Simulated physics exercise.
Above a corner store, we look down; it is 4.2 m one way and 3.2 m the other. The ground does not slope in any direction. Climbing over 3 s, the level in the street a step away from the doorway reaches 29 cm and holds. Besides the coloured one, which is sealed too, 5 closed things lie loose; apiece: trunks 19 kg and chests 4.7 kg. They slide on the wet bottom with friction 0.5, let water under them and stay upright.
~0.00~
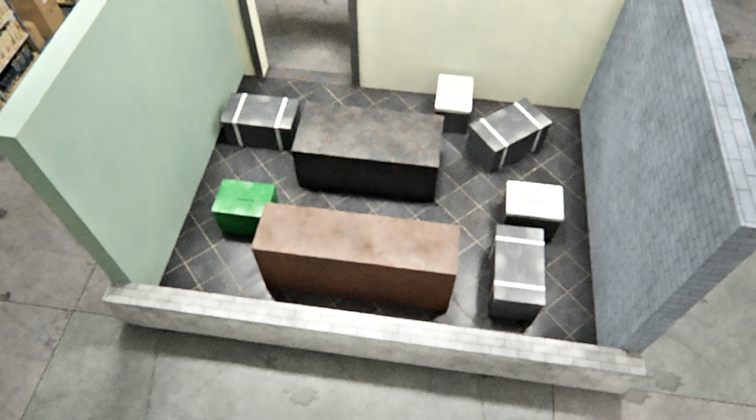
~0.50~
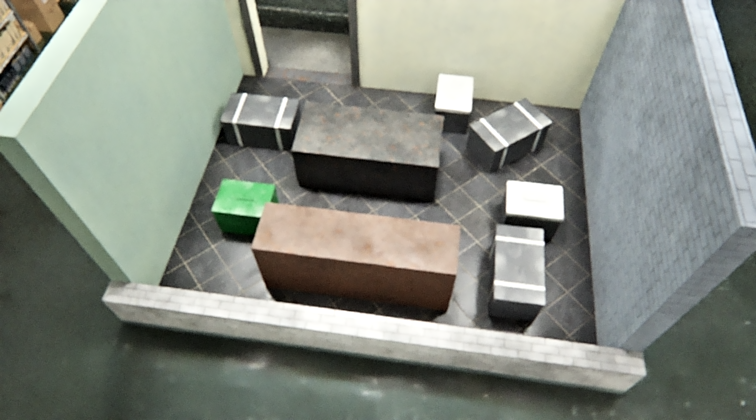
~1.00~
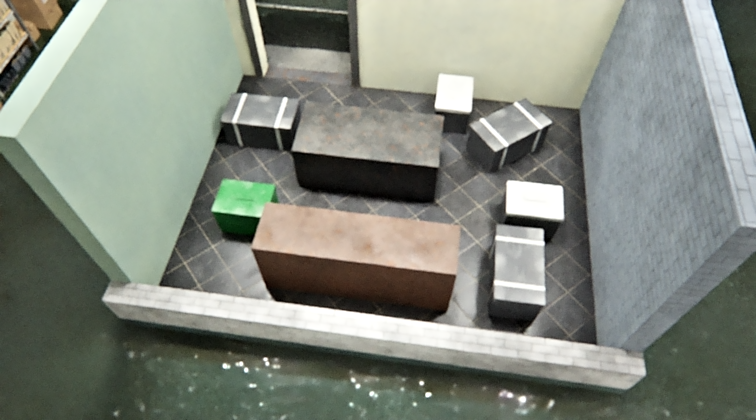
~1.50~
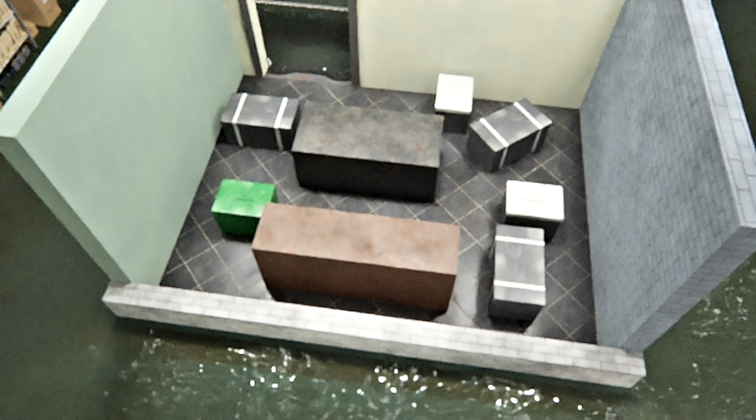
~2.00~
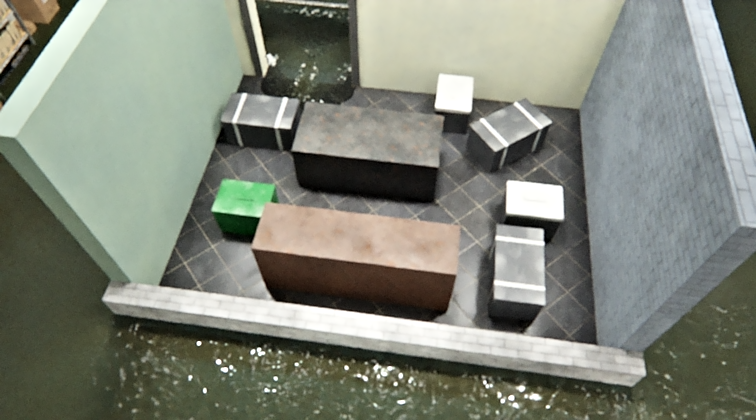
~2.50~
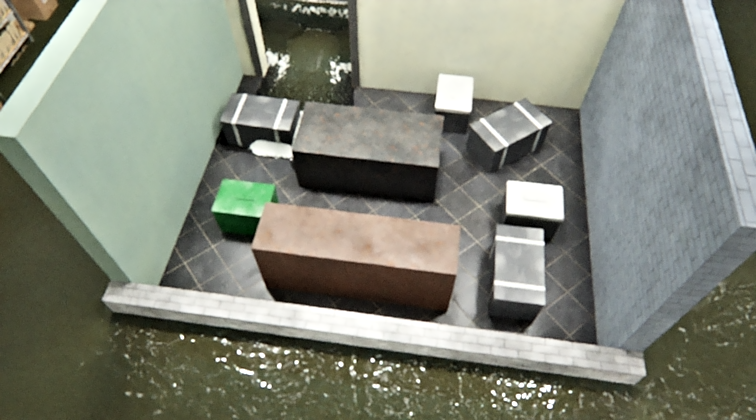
Dark greenish water spreads over the bare floor outside a small walled, roofless room seen from above, gathers ripples and glints along the low front wall, then shows in the back doorway and edges just inside. On the dark tiles, a green chest sits left of long black and brown blocks, with grey strapped trunks and white boxes around them. Nothing inside visibly shifts, and the camera stays still.
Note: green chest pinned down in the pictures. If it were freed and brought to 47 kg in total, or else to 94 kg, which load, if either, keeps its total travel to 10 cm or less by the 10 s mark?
Only 94 kg suffices.
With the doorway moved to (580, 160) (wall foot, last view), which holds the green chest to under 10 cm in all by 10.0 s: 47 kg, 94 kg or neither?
Then only the bigger mass works.
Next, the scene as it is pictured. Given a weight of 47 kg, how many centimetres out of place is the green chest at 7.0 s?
It would be some 40 cm from its spot.
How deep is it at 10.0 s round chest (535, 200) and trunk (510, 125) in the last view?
I'd estimate 16 cm for the first and 19 cm for the second.
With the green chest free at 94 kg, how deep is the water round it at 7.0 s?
12 cm, roughly.
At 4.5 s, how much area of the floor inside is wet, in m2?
Roughly 7.0 m2 of it is wet.
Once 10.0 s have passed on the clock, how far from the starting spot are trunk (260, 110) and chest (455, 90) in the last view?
The first is 80 cm from its start, the second 100 cm.
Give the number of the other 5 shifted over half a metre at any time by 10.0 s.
5 in all.
After 3.5 s the green chest would be 1 cm from its start with 47 kg and 0 cm from its start with 94 kg; 3 cm of water round it then.
After 4.5 s the green chest would be 14 cm from its start with 47 kg and 0 cm from its start with 94 kg; 8 cm of water round it then.
After 7.0 s the green chest would be 44 cm from its start with 47 kg and 0 cm from its start with 94 kg; 12 cm of water round it then.
After 10.0 s the green chest would be 80 cm from its start with 47 kg and 0 cm from its start with 94 kg; 13 cm of water round it then.
